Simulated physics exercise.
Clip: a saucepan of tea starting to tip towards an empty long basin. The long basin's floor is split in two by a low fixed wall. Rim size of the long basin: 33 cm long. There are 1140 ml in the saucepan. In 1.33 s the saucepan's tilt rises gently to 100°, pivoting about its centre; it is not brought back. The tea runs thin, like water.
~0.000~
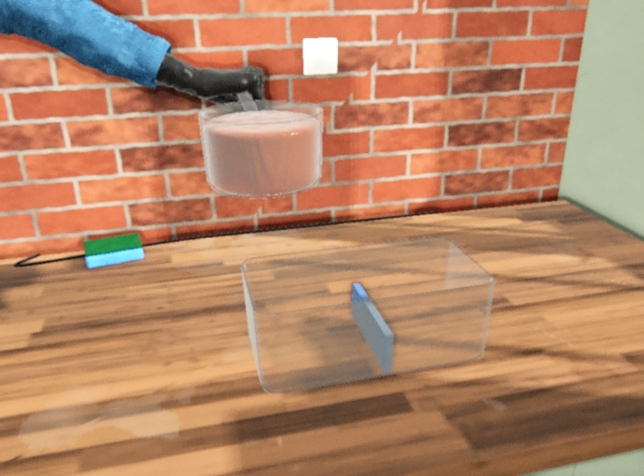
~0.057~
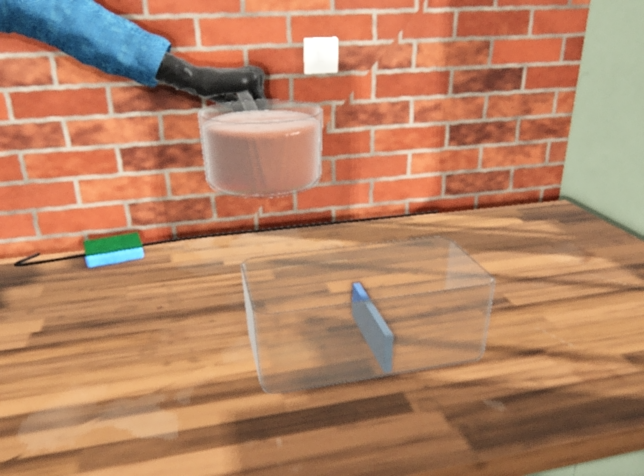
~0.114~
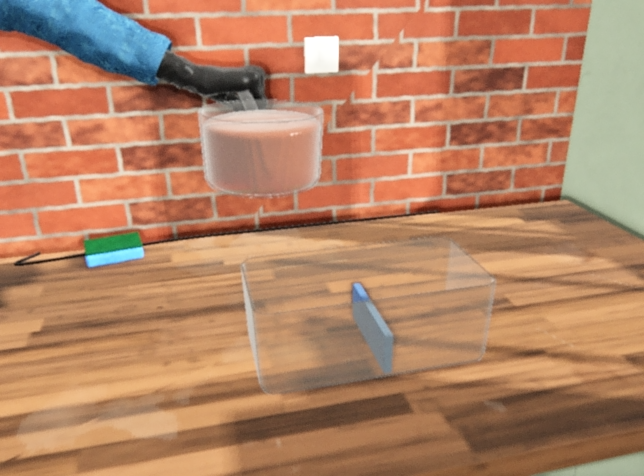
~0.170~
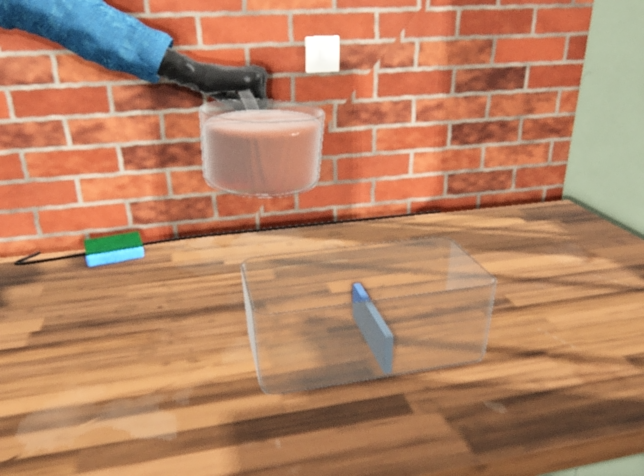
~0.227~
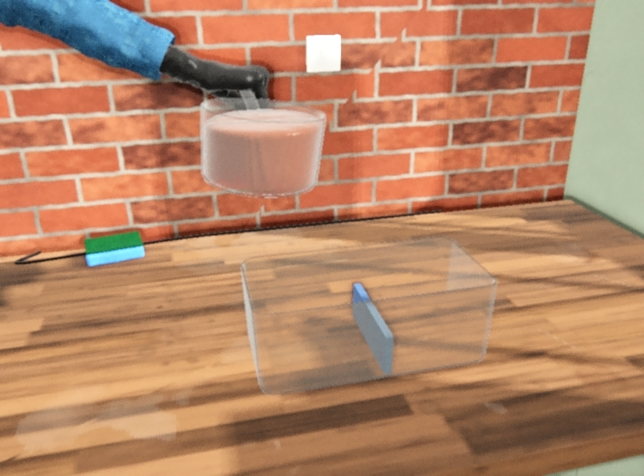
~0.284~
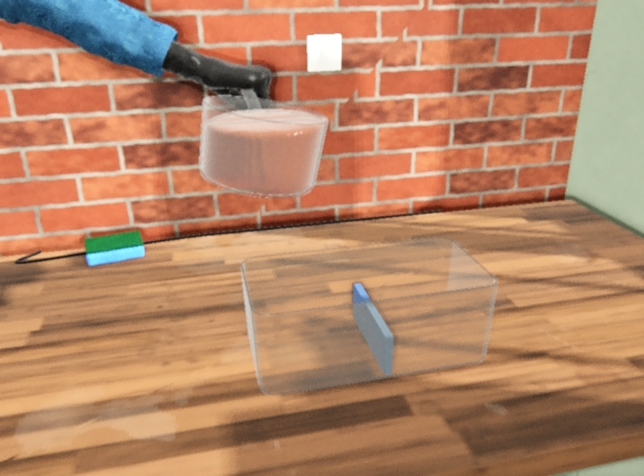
At the start, a gloved hand in a blue sleeve holds a clear saucepan of pinkish-brown tea level above an empty transparent basin on a wooden counter. The saucepan stays nearly still, then leans slightly to the right, its right rim dipping a little while the basin remains motionless.
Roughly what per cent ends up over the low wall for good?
About 67 in every hundred.
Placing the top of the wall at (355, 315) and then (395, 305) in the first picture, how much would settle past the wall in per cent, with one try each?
One try each: Around 85 percent and then around 30 percent.
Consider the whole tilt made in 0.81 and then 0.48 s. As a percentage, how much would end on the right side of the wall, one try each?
Try 1: 60 %; try 2: 45 %.
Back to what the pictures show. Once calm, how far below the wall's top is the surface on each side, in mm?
I'd say some 48 mm on the left and some 28 mm on the right.
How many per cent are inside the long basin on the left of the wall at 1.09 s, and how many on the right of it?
Near 6 on the left, 60 on the right.
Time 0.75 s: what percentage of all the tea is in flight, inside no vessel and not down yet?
It comes to about 26 percent.
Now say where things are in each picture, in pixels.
In the first frame, it leans 0°; its right rim is at (320, 109); the tea meets the walls at (203, 126) and (317, 118); the long basin's rim runs from (248, 286) to (470, 258); the wall's top is at (371, 308).
In the second frame, it leans 0°; its right rim is at (320, 109); the tea meets the walls at (202, 125) and (317, 118).
In the third frame, it leans 2°; its right rim is at (320, 110); the tea meets the walls at (202, 124) and (317, 118).
In the fourth frame, it leans 4°; its right rim is at (322, 112); the tea meets the walls at (203, 124) and (318, 118).
In the fifth frame, it leans 7°; its right rim is at (323, 115); the tea meets the walls at (204, 124) and (320, 118).
In the sixth frame, it leans 11°; its right rim is at (325, 119); the tea meets the walls at (205, 124) and (322, 118).
After 0.75 s the tilt is 60° and 66 per cent is still to pour, 2 is left of the wall and 5 right of it.
After 1.09 s the tilt is 92° and 17 per cent is still to pour, 6 is left of the wall and 60 right of it.
After 1.44 s the tilt is 100° and 2 per cent is still to pour, 27 is left of the wall and 67 right of it.
After 1.83 s the tilt is 100° and 0 per cent is still to pour, 32 is left of the wall and 67 right of it.
In the end 32 per cent lies left of the wall, 67 right of it and 1 outside.
